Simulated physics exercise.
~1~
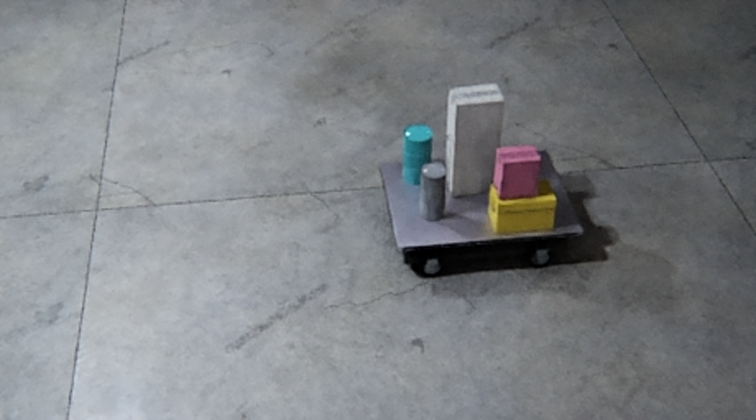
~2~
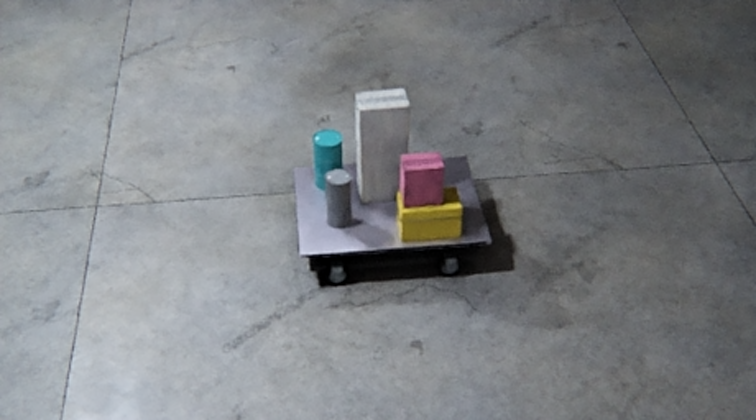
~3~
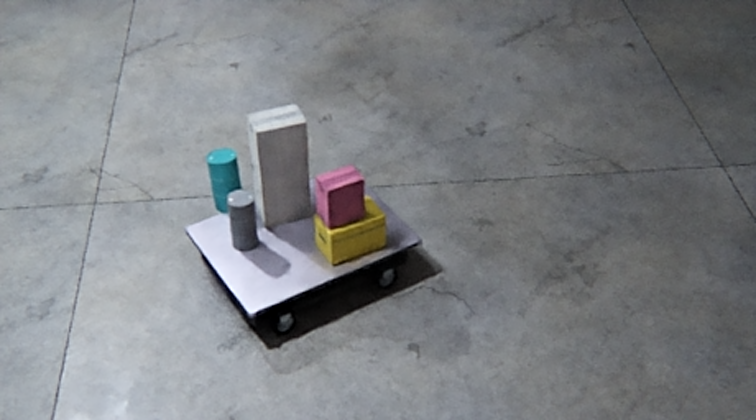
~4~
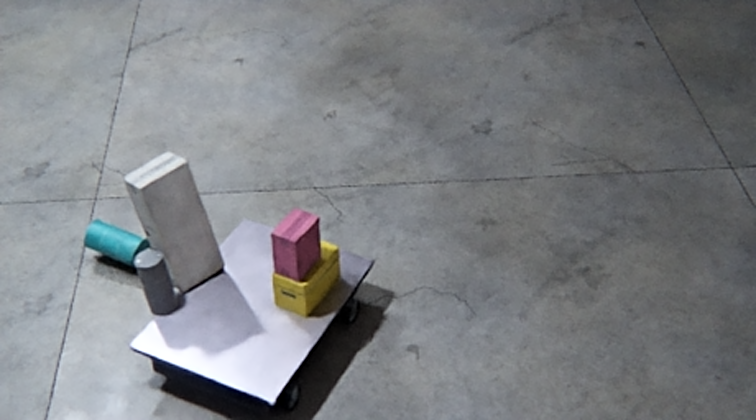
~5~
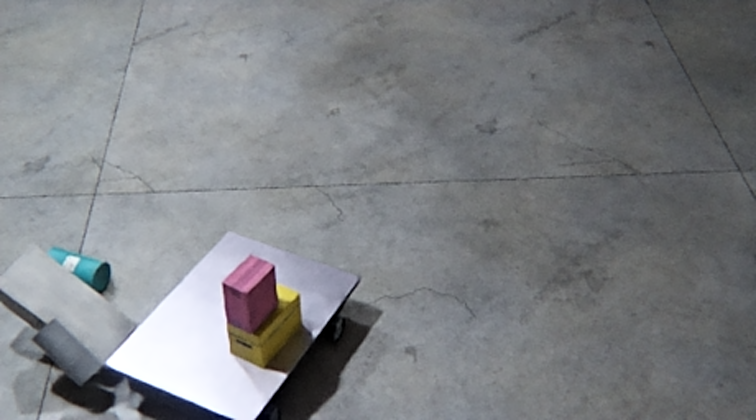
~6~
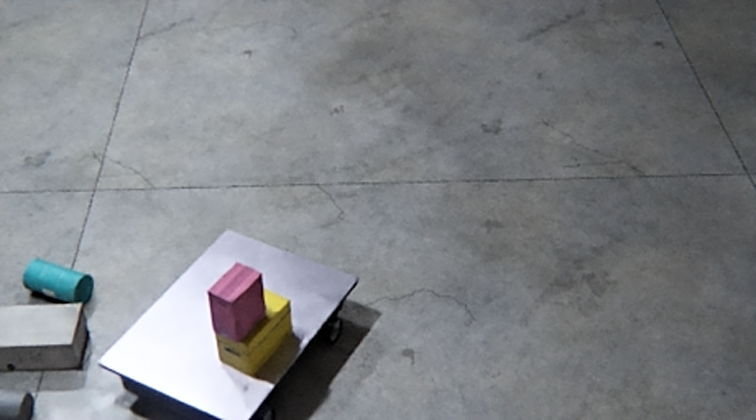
In the video, a cart carrying five objects rolls left across a concrete floor and turns toward the viewer; the turquoise canister falls off first, then the white box and grey canister topple off, while the pink box stays upright on the yellow toolbox aboard the stopped cart.
